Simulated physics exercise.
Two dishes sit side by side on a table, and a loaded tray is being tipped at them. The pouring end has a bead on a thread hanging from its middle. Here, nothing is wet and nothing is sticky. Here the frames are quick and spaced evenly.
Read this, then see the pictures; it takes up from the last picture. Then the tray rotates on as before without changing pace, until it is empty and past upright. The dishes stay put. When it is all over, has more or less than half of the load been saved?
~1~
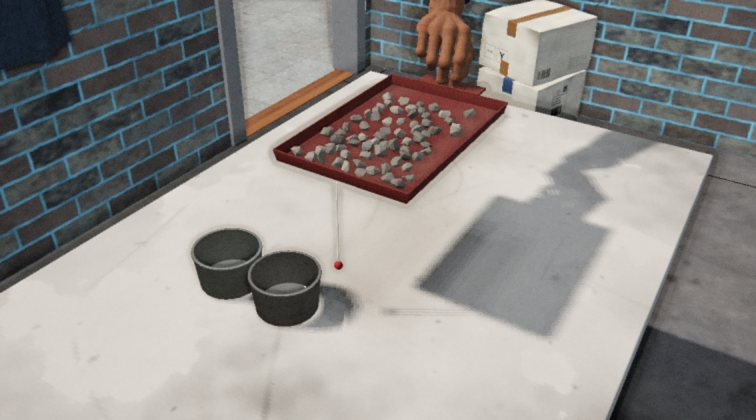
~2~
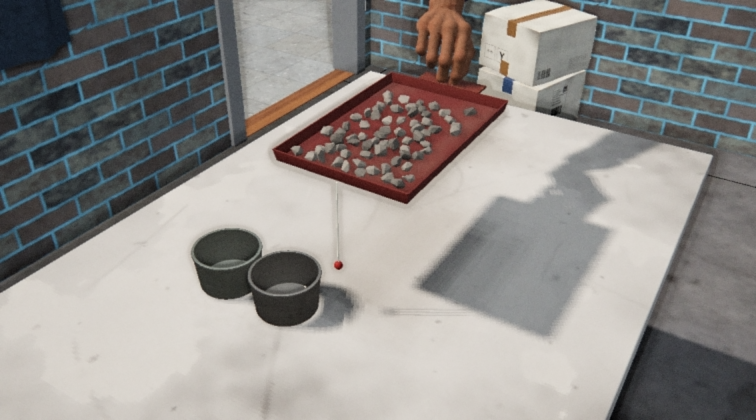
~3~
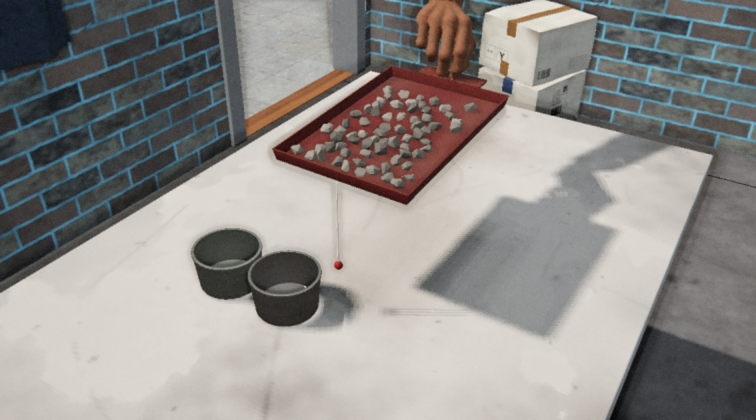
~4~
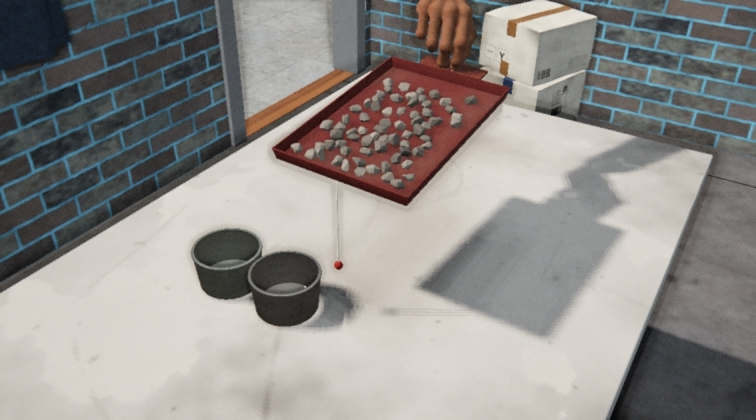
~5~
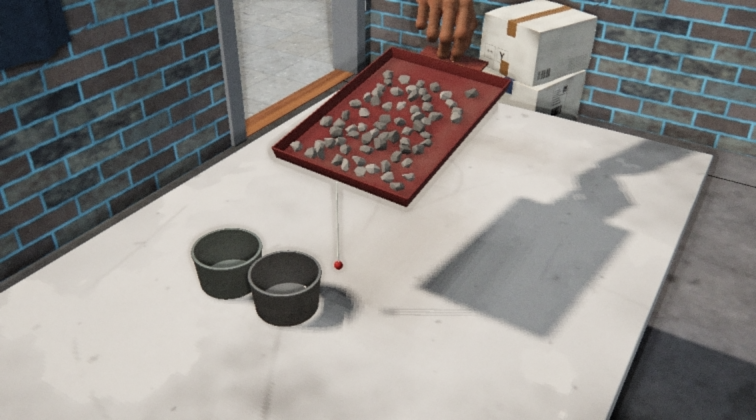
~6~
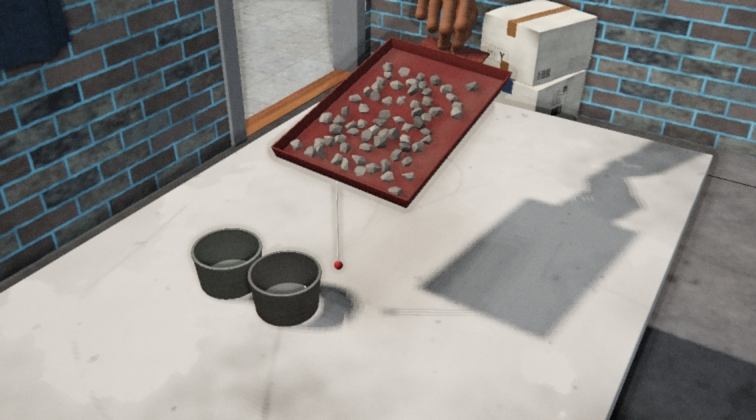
Turns out most of it gets away in the end.
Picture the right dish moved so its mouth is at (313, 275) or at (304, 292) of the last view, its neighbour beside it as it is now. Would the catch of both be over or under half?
Shy of half, then shy of half.
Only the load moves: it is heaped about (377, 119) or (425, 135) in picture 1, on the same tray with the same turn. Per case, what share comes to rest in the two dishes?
The first gives 0 %, the second 0 %.
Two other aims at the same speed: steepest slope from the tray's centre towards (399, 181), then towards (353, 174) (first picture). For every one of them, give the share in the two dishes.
In order, some 0 % and some 20 %.
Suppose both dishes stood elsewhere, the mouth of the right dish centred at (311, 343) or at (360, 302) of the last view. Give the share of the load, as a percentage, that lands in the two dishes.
In the first position around 0 percent, in the second around 60 percent.
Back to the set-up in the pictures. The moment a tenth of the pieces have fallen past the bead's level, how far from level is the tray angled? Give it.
The tilt then is about 95°.
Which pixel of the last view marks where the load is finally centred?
Centre at rest, last view: Approx. (357, 349).
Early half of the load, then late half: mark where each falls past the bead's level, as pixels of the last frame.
First around (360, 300), afterwards around (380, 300).
Soon after the last picture, tray tipped steeply; nearly all on the tray; a small part in the air.
A little later, tray tipped right over; about half on the tray; about a quarter outside both; about a third in the air.
Later still, tray tipped past a quarter turn; all outside both.
At rest, tray tipped past a quarter turn; none in the right dish; none in the left dish; all outside both.
